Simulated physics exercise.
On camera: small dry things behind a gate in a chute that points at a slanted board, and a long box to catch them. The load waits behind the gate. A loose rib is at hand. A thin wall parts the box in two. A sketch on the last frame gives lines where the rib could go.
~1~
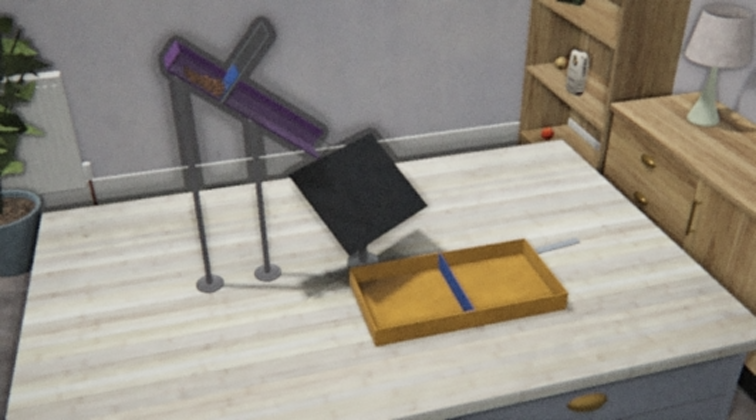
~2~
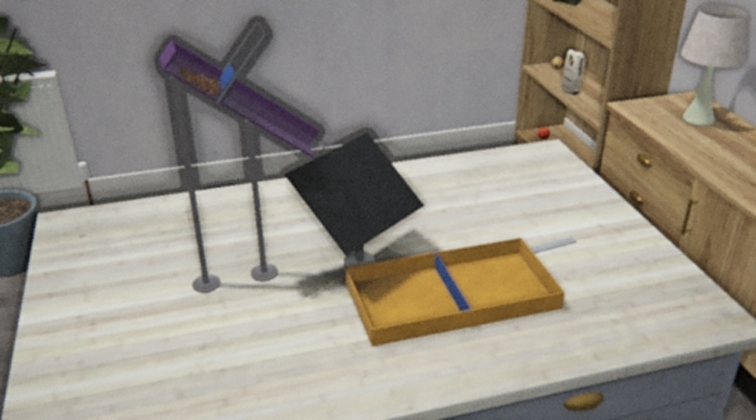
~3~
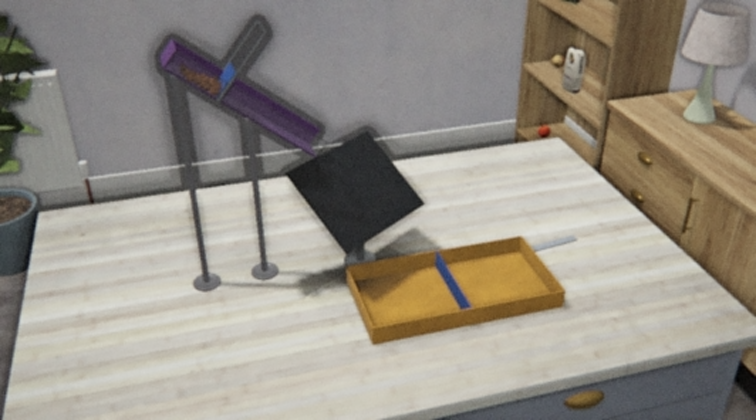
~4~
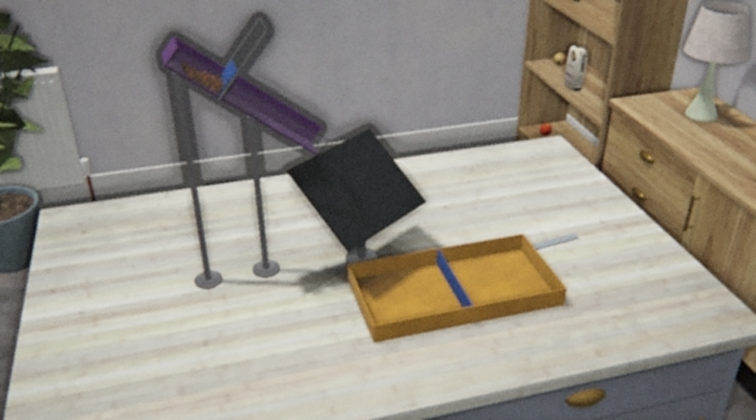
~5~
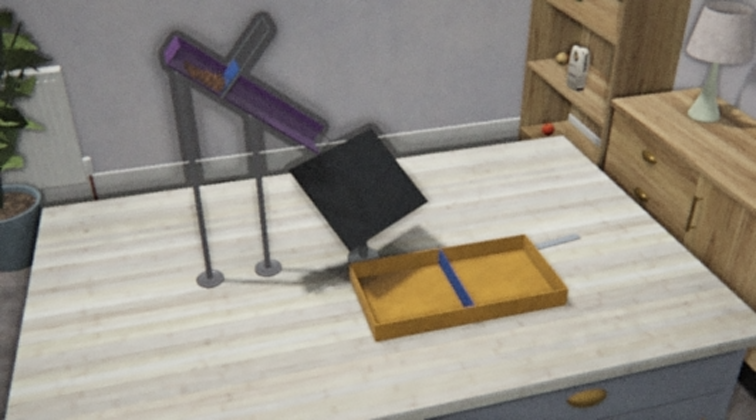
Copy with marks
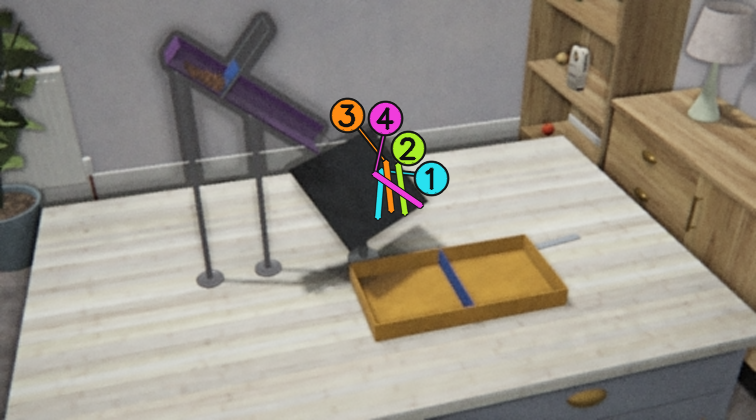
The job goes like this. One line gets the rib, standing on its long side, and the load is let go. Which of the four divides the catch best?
I would pick line 4.
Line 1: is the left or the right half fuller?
More lands on the left.
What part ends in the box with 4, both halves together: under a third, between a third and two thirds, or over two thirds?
It is over two thirds.
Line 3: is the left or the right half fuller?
More lands on the left.
On the marked copy, line 1 from (381, 170) to (377, 217); line 2 from (398, 165) to (404, 212); line 3 from (386, 162) to (391, 210); line 4 from (374, 174) to (420, 205).
Choosing 1, of what is caught, all but a few in the left half, only a few in the right.
Choosing 2, of what is caught, all but a few in the left half, only a few in the right.
Choosing 3, of what is caught, all but a few in the left half, only a few in the right.
Choosing 4, of what is caught, close to half in the left half, close to half in the right.
